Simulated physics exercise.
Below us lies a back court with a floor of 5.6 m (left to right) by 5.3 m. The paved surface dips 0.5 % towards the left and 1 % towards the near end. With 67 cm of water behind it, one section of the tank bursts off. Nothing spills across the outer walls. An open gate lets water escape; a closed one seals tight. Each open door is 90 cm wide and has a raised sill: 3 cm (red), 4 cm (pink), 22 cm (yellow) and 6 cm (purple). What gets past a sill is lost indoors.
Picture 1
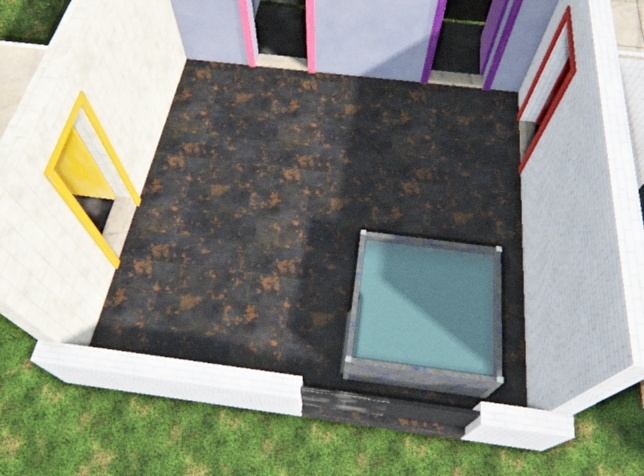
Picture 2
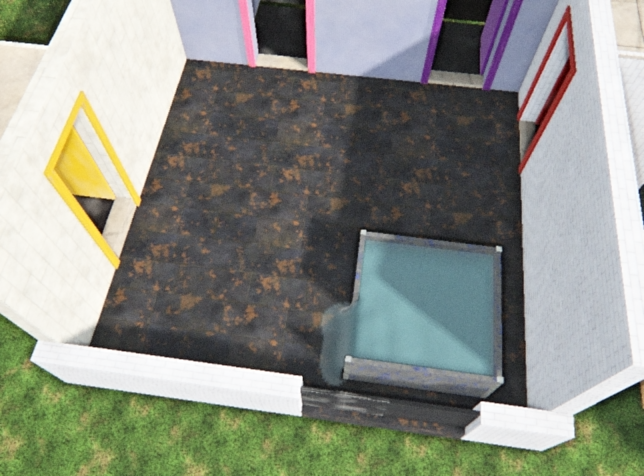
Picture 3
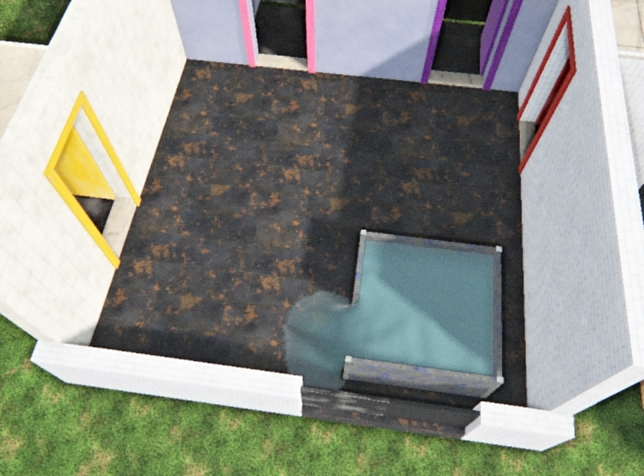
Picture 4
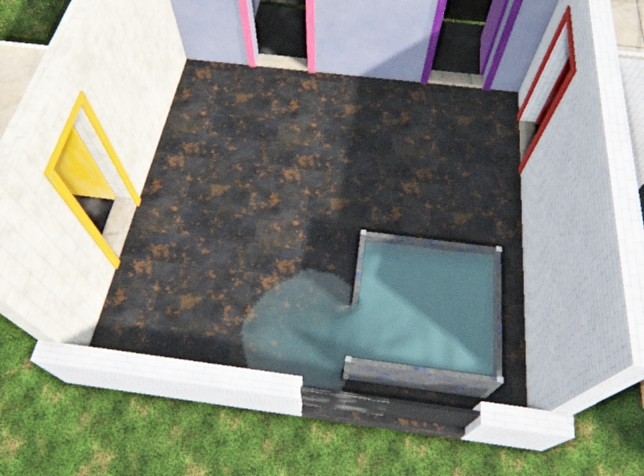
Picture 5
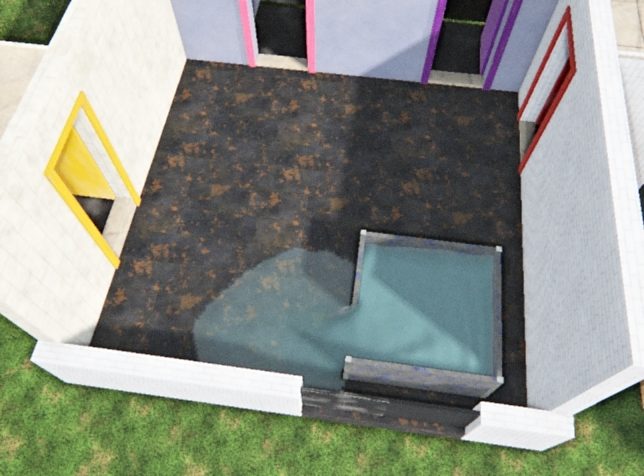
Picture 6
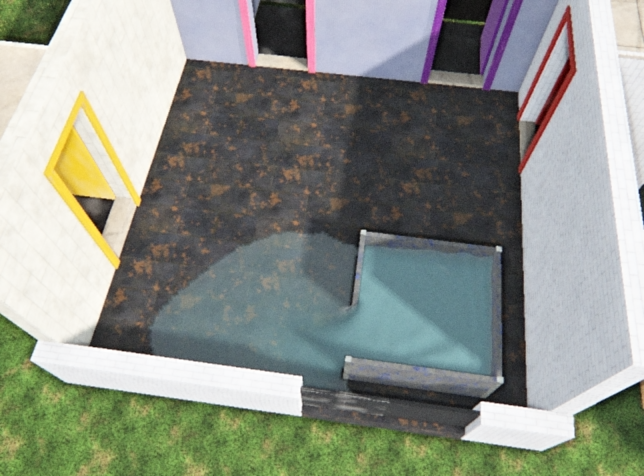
Water pours from the left side of a square tank and spreads leftward across the dark courtyard floor.
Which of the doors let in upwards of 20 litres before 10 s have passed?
Within that time: At the red door it goes over the limit; at the pink door it passes the limit; at the yellow door it does not reach the limit; at the purple door it does not reach the limit.
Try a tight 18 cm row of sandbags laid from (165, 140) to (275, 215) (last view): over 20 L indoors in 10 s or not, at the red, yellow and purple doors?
Against that limit: Red not over, yellow below, purple under.
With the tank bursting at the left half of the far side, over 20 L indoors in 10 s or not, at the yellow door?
Against that limit: Yellow not over.
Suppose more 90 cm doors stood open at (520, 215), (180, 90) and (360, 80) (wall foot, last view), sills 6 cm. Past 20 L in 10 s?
In turn: Under, past it, below.
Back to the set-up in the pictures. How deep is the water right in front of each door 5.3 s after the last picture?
Depths in cm: Red 0, pink 11, yellow 12, purple 4.
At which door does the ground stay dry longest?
The red one.
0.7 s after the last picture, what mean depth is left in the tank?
Some 43 cm.
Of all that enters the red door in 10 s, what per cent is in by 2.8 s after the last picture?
About 0 per cent.
Then, 0.7 s after the last picture water covers 25 % of the floor and is deepest (46 cm) near (85, 361); red door not reached, pink door not reached, yellow door 9 cm at the sill, 0 L in, purple door not reached.
Then, 1.5 s after the last picture water covers 30 % of the floor and is deepest (39 cm) near (85, 361); red door not reached, pink door not reached, yellow door 23 cm at the sill, 0 L in, purple door not reached.
Then, 2.8 s after the last picture water covers 50 % of the floor and is deepest (26 cm) near (186, 61); red door not reached, pink door 2 cm at the sill, 0 L in, yellow door 16 cm at the sill, 1 L in, purple door not reached.
Then, 5.3 s after the last picture water covers 75 % of the floor and is deepest (16 cm) near (181, 77); red door not reached, pink door 11 cm at the sill, 62 L in, yellow door 12 cm at the sill, 1 L in, purple door 4 cm at the sill, 0 L in.
Then, 9.3 s after the last picture water covers 100 % of the floor and is deepest (10 cm) near (524, 275); red door 7 cm at the sill, 56 L in, pink door 7 cm at the sill, 117 L in, yellow door 7 cm at the sill, 1 L in, purple door 4 cm at the sill, 0 L in.
